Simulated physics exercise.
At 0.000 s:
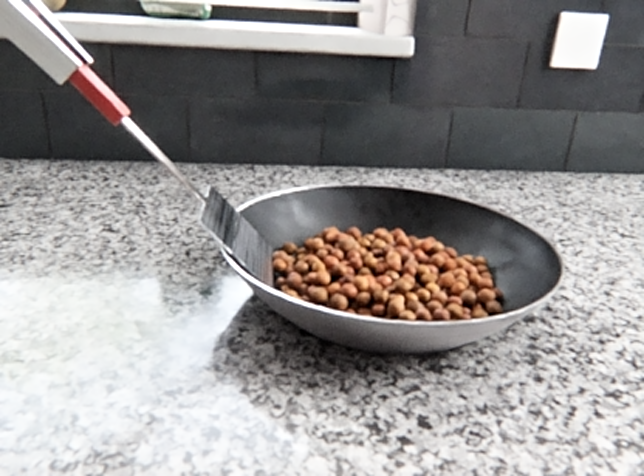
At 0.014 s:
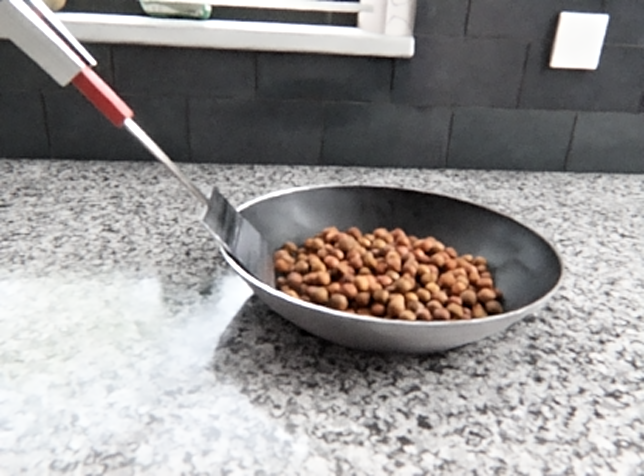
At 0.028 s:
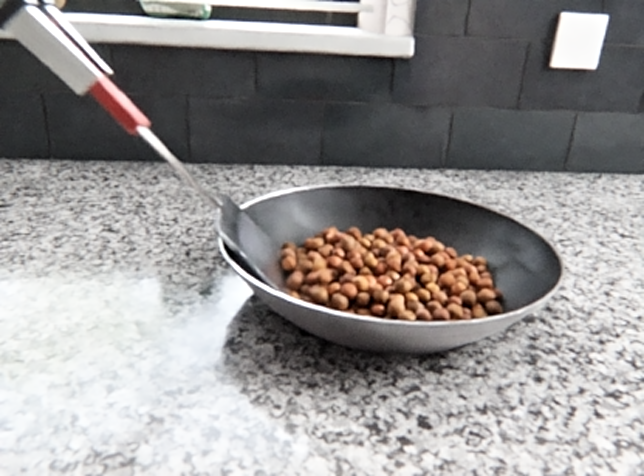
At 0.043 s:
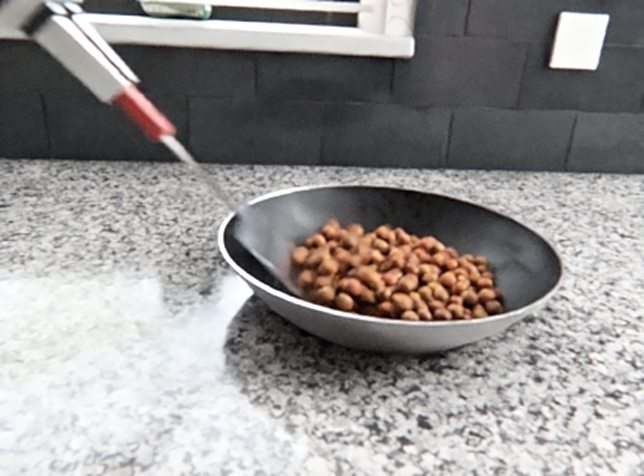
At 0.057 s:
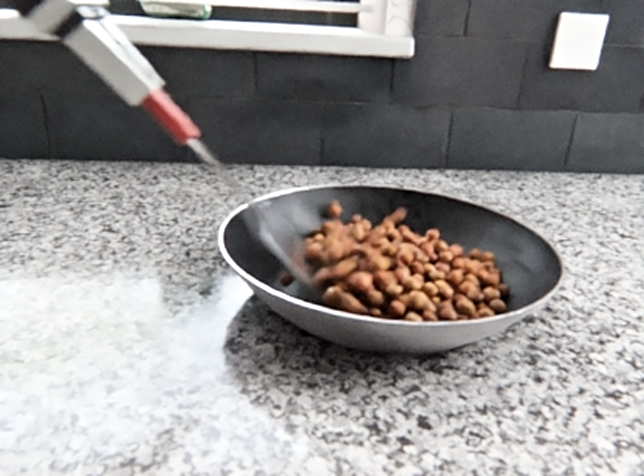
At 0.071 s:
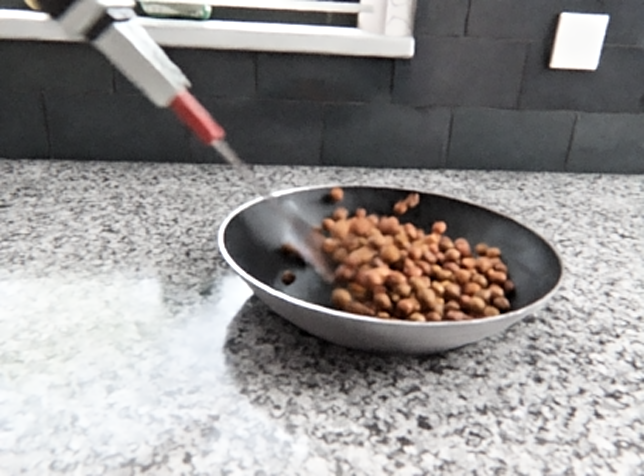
At the start, a robot-held paddle rests inside the left edge of a dark frying pan of hazelnuts on a speckled counter. The paddle then moves right, pushing the near part of the heap, and the nuts bunch up higher toward the right while a few tumble loose and the pan stays still.
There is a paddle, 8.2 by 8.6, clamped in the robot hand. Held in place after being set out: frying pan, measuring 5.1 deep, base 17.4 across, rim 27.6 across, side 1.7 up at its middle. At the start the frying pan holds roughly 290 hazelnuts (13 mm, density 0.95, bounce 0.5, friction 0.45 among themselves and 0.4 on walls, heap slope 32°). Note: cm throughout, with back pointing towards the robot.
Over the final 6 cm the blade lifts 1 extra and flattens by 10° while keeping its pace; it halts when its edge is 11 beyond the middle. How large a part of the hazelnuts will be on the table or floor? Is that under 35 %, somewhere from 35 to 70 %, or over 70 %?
It is from 35 to 70 %.
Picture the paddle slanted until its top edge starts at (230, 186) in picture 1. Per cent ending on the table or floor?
About 45 per cent.
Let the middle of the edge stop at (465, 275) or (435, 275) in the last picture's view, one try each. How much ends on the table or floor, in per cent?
Respectively about 15 and 5 percent end on the table or floor.
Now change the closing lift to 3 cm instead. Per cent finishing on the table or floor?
It comes to near 40 percent.
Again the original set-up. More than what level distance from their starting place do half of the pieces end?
It comes out at about 7 cm.
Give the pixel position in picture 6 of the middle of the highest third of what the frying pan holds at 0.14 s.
Near (448, 251).
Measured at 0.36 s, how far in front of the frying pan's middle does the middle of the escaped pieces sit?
Roughly 24 cm.
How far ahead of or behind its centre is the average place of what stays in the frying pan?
Ahead, by about 2.5 cm.
After 0.11 s, sloping 48°, highest piece 9 above the table; 284 in the frying pan, 2 on the blade or in flight.
After 0.14 s, sloping 46°, highest piece 11 above the table; 280 in the frying pan, 6 on the blade or in flight.
After 0.36 s, sloping 38°, highest piece 22 above the table; 154 in the frying pan, 32 on the table or floor, 100 on the blade or in flight.
After 1.41 s, sloping 38°, highest piece 3 above the table; 154 in the frying pan, 132 on the table or floor.
At rest, 154 in the frying pan, 132 on the table or floor. That is 46 % on the table or floor.
